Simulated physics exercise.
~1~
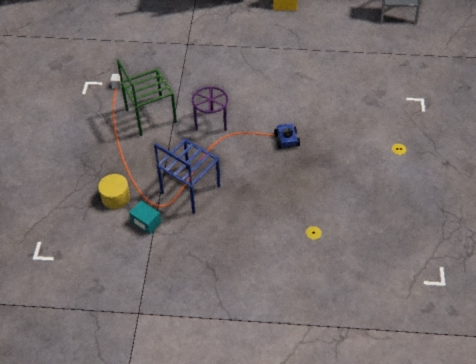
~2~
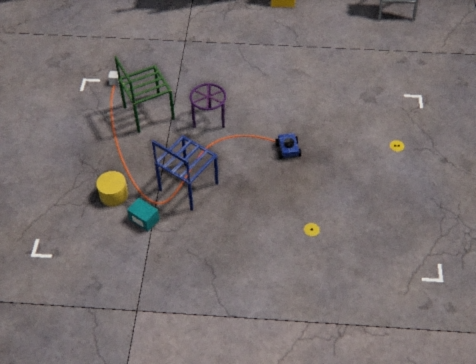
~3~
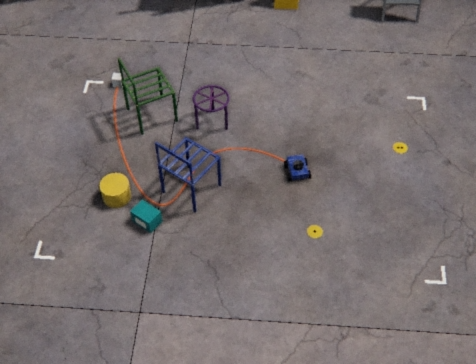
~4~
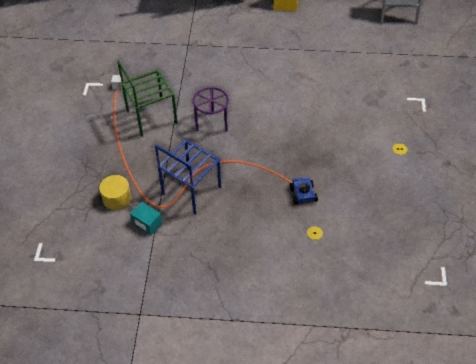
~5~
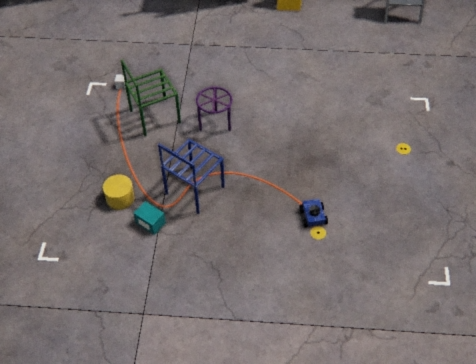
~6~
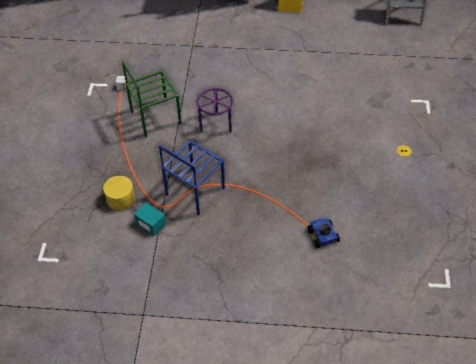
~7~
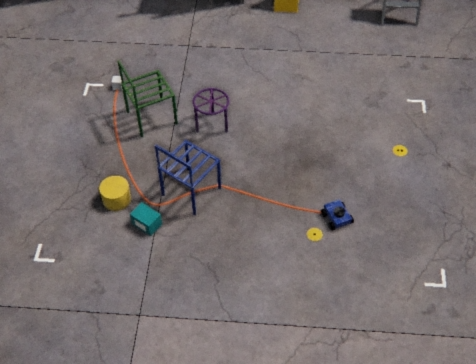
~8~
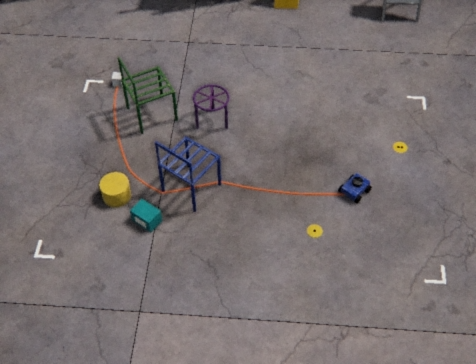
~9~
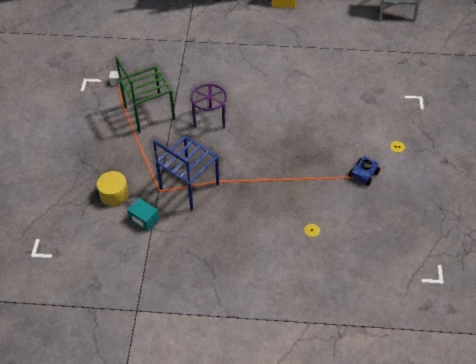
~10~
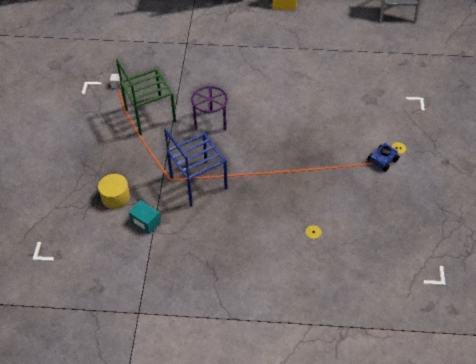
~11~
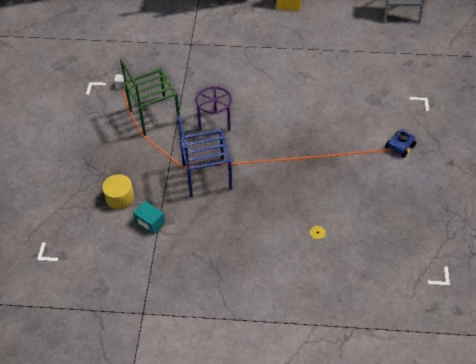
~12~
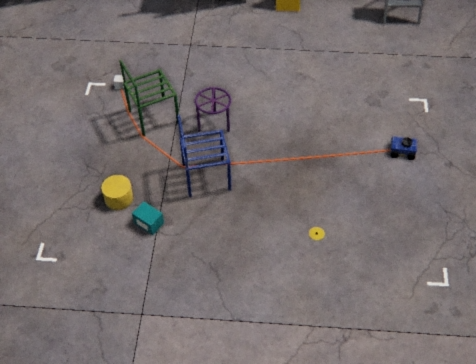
On a shop floor, a small blue cart tows an orange lead that drags the blue chair.
